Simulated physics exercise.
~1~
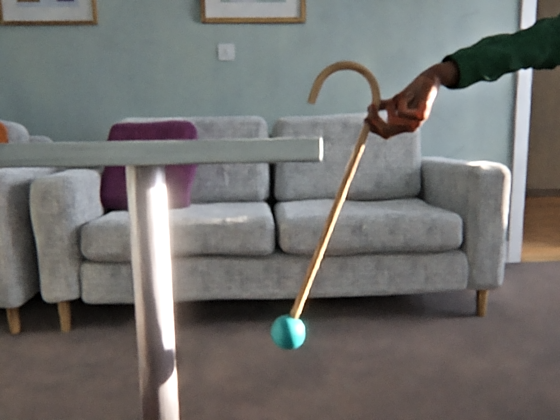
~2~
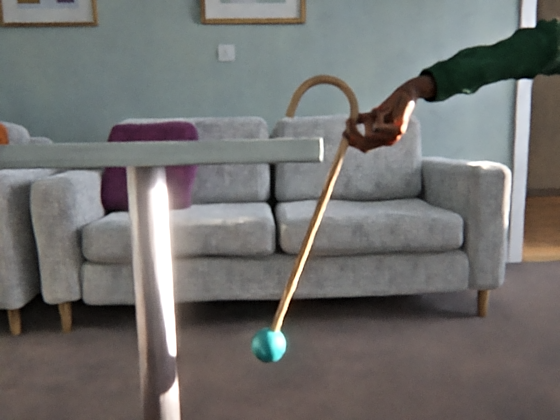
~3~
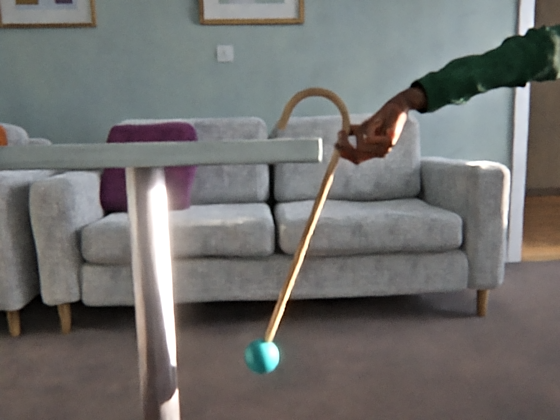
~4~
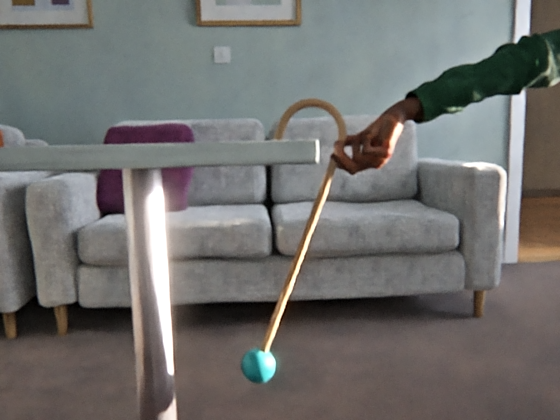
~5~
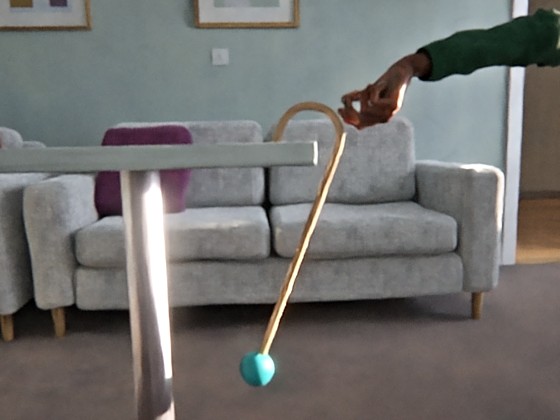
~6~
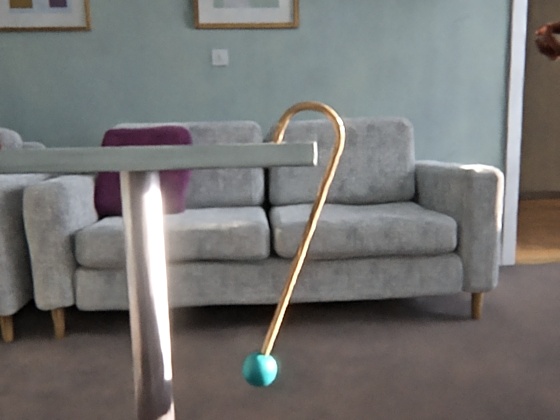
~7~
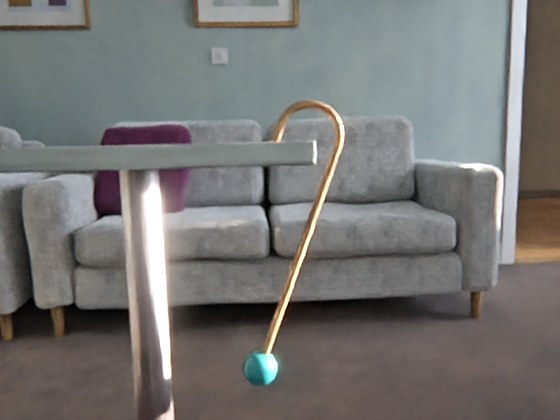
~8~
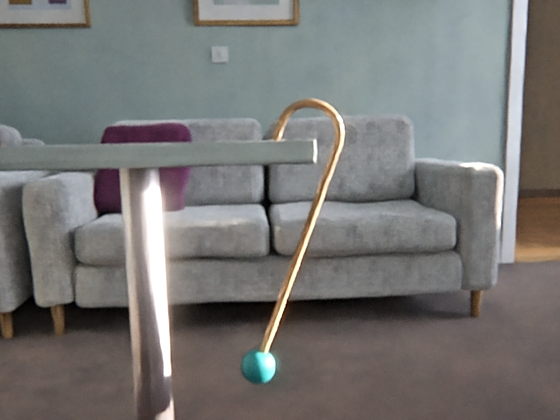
The clip shows a hand moving a hooked rod with a turquoise ball at its lower end left and down to the end of a small table. The hand lets go and withdraws to the right, and the object stays hanging from the table's edge.
